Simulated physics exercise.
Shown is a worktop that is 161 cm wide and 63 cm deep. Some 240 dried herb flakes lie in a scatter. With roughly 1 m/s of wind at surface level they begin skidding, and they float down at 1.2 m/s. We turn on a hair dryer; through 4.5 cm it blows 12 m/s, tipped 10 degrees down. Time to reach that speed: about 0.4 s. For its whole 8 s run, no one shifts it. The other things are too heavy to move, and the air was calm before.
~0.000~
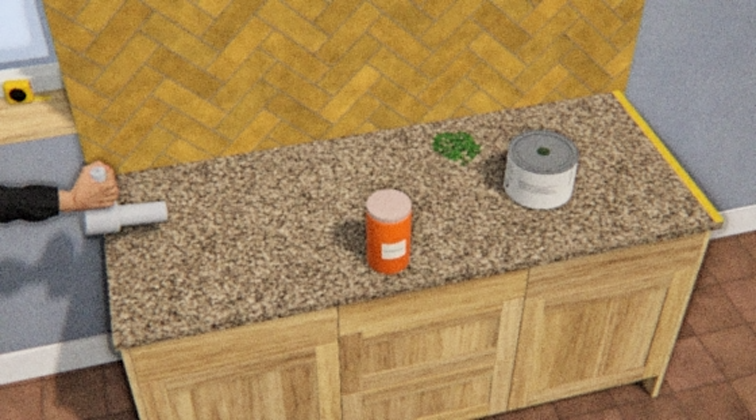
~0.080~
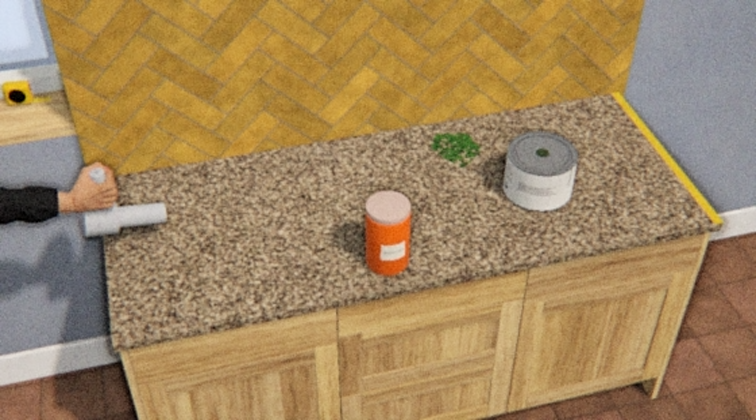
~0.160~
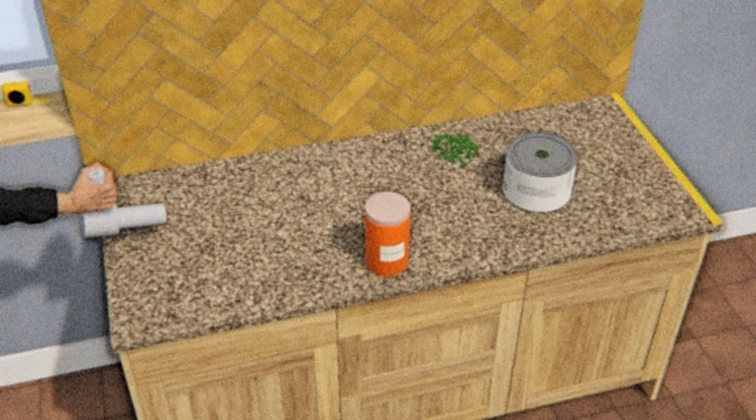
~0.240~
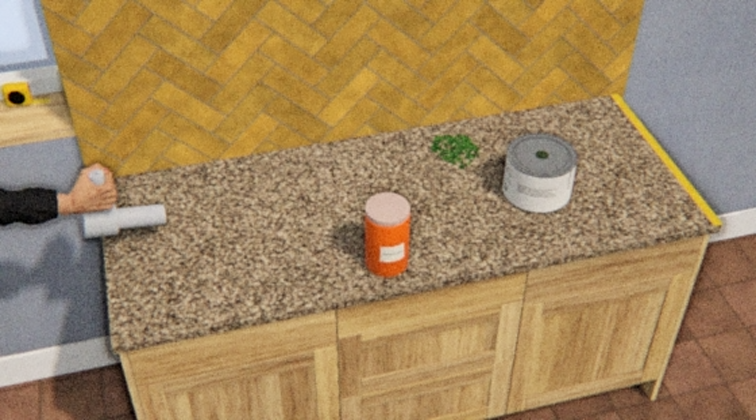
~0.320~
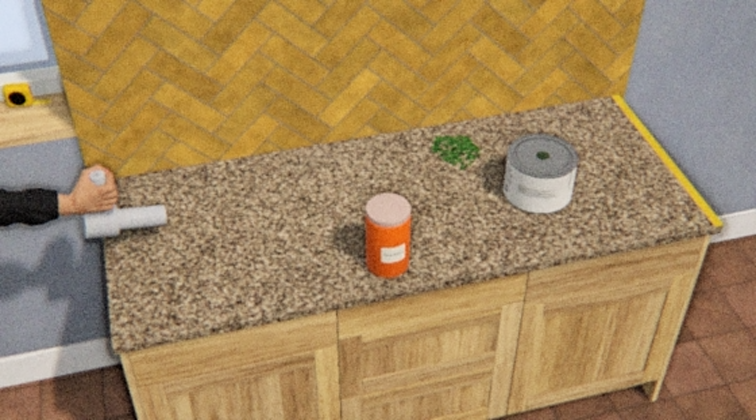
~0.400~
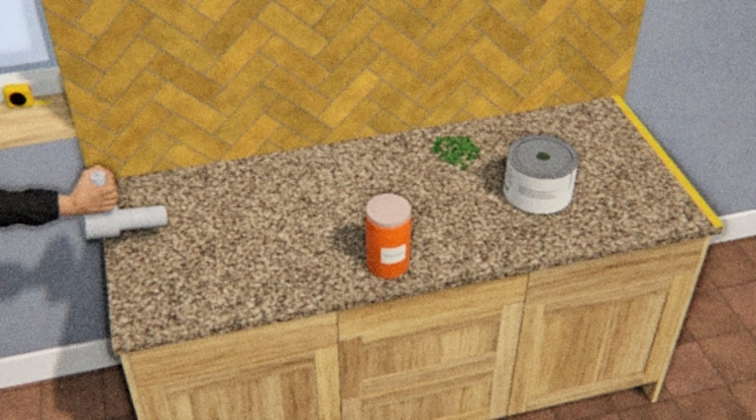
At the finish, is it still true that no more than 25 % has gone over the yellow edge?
No, more than that has gone.
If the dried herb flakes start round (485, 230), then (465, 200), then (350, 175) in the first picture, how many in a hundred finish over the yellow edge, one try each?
Results, one try each: 0 %, 25 %, 100 %.
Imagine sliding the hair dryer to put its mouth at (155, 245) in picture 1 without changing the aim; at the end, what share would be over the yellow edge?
You'd be looking at something like 100 in a hundred.
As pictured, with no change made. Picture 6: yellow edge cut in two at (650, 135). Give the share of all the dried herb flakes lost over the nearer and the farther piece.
About 2 per cent over the nearer part and 100 per cent over the farther part.
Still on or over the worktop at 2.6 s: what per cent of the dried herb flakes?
Around 0 in a hundred.
After 1.6 s, 100 % are over the yellow edge; 100 % have settled or left.
After 2.6 s, 100 % are over the yellow edge; 100 % have settled or left.
After 4.4 s, 100 % are over the yellow edge; 100 % have settled or left.
After 8.0 s, at the end, 100 % are over the yellow edge.
